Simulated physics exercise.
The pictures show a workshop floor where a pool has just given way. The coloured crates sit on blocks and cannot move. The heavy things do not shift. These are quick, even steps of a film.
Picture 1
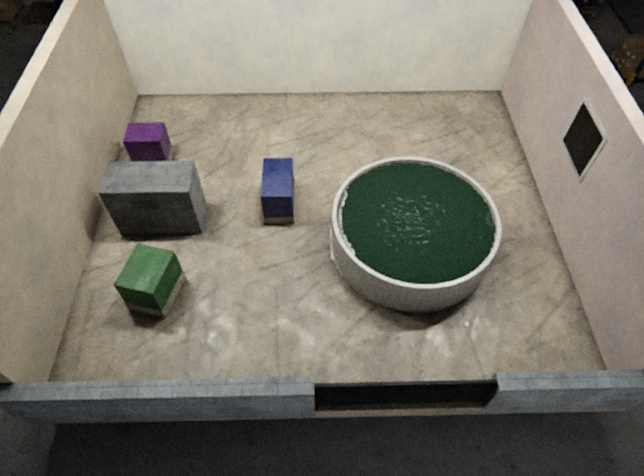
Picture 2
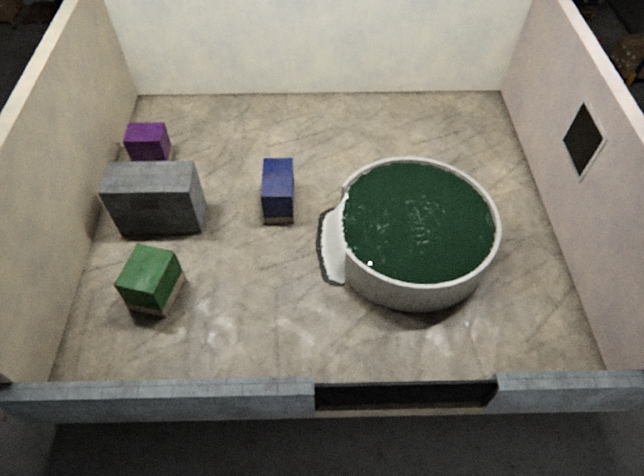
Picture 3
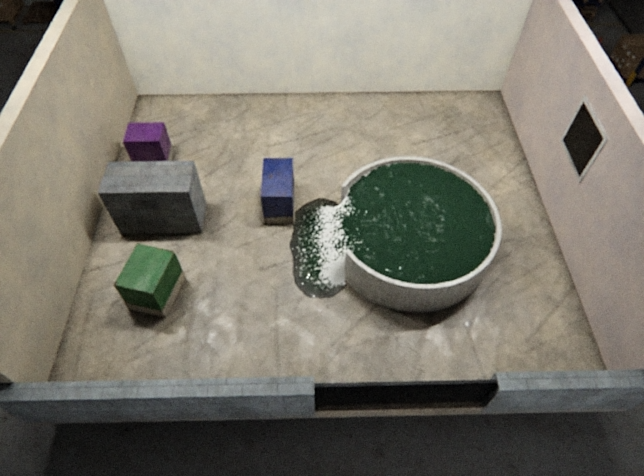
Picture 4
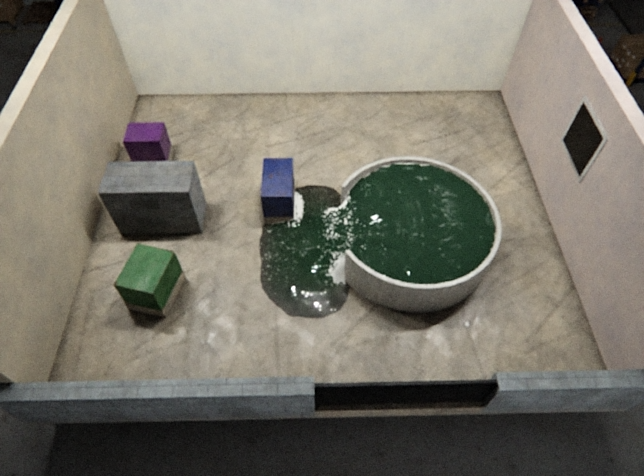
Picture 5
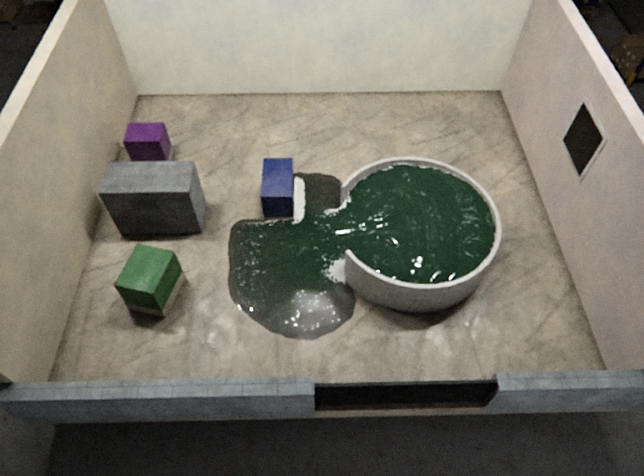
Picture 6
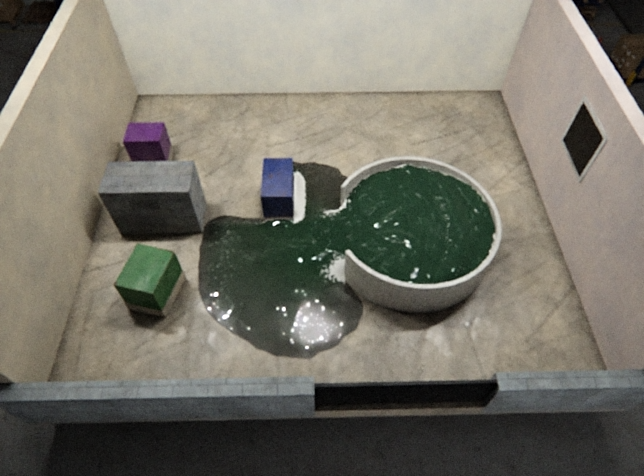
A round pool bursts open on its left side, and green water spreads past a blue block.
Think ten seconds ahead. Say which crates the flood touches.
In the end: The blue crate gets wet; the purple crate stays dry; the green crate gets wet.
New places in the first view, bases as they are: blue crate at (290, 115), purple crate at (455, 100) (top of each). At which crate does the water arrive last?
Last comes the purple crate.
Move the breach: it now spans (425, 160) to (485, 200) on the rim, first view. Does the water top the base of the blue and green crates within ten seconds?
Then: The blue crate remains dry; the green crate stays dry.
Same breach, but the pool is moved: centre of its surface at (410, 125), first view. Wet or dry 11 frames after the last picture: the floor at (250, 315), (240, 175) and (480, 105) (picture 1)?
One after the other: No water, covered, no water.
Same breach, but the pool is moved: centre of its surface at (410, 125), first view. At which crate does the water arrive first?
First comes the crate marked blue.
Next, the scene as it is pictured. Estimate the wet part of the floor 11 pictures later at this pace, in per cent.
I make it 45 per cent.
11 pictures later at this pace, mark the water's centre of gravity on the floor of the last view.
Roughly at (324, 247).
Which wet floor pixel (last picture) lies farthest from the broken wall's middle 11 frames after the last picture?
I would point to (43, 400).
A moment on, water covers 30 % of the floor; the blue crate water round its plinth, the purple crate not reached, the green crate water round its plinth.
Next, water covers 45 % of the floor; the blue crate water round its plinth, the purple crate water round its plinth, the green crate water round its plinth.
Then, water covers 60 % of the floor; the blue crate water round its plinth, the purple crate water round its plinth, the green crate water round its plinth.
Later, water covers 80 % of the floor; the blue crate water round its plinth, the purple crate water round its plinth, the green crate water round its plinth.
In the end, water covers 100 % of the floor; the blue crate was topped, the purple crate stayed above the water, the green crate was topped.
